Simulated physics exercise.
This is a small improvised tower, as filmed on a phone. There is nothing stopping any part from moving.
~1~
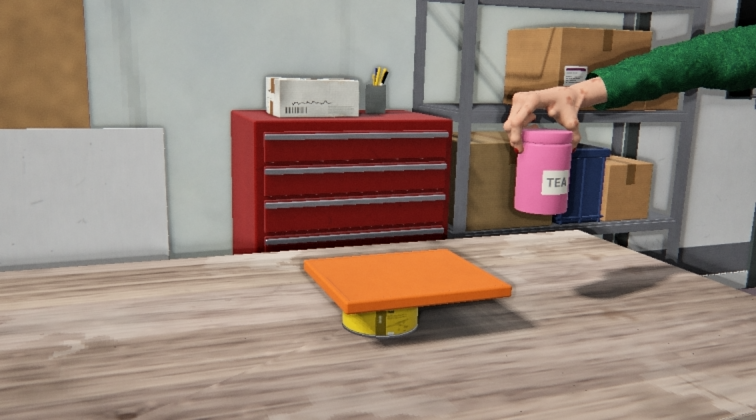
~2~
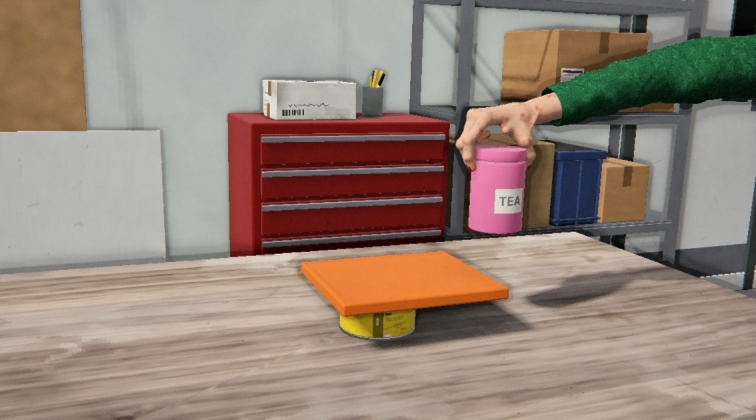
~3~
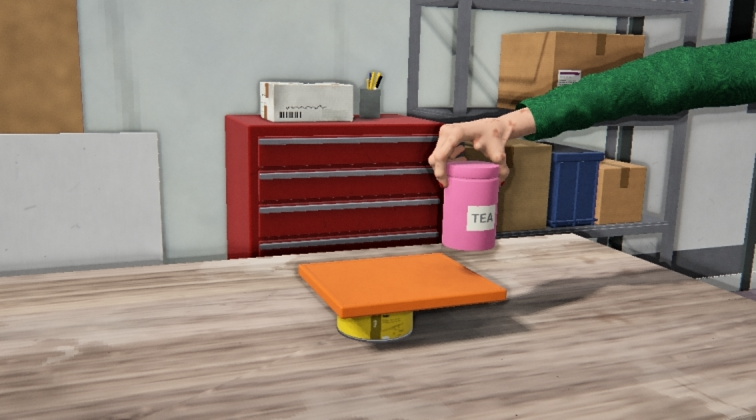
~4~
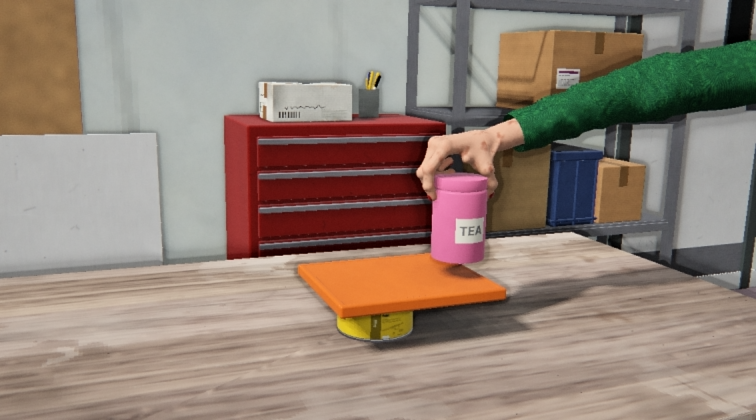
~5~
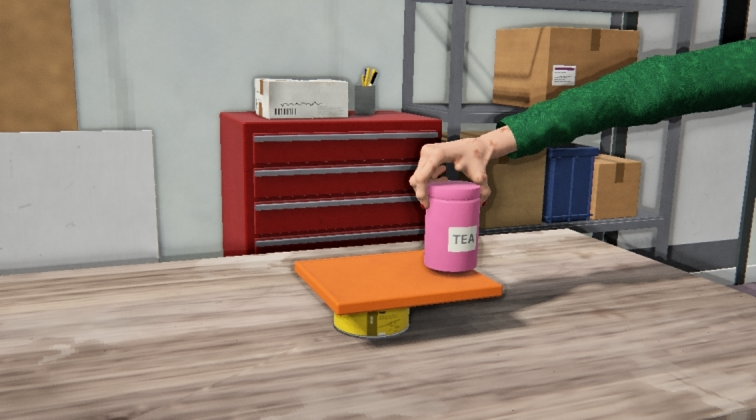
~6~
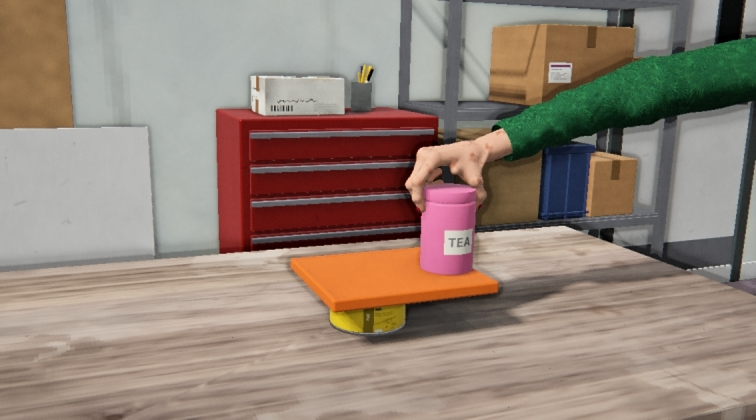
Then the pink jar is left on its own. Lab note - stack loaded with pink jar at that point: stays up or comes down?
Observed: Comes down.
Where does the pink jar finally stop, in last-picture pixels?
Roughly pixel (525, 285) in the last picture.
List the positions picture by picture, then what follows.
Coming down; pink jar (543, 170); orange lid (403, 277), in the first picture.
Coming down; pink jar (497, 188); orange lid (400, 280), in the second picture.
Coming down; pink jar (471, 205); orange lid (398, 282), in the third picture.
Coming down; pink jar (459, 217); orange lid (398, 281), in the fourth picture.
Coming down; pink jar (452, 225); orange lid (394, 278), in the fifth picture.
Set down, still held; pink jar (448, 228); orange lid (390, 275), in the sixth picture.
Then, 0.30 s past the last view, pink jar now fallen; orange lid rocked 36° from its first pose.
Then, 0.40 s past the last view, orange lid rocked 33° from its first pose.
Then, 0.50 s past the last view, orange lid rocked 7° from its first pose.
Then, 0.80 s past the last view, orange lid rocked 26° from its first pose.
Finally, fallen, pink jar; moved from the start, orange lid; yellow tub still in place. Final places as the last picture's camera would see them, pink jar near (525, 285). The stack loses its balance.
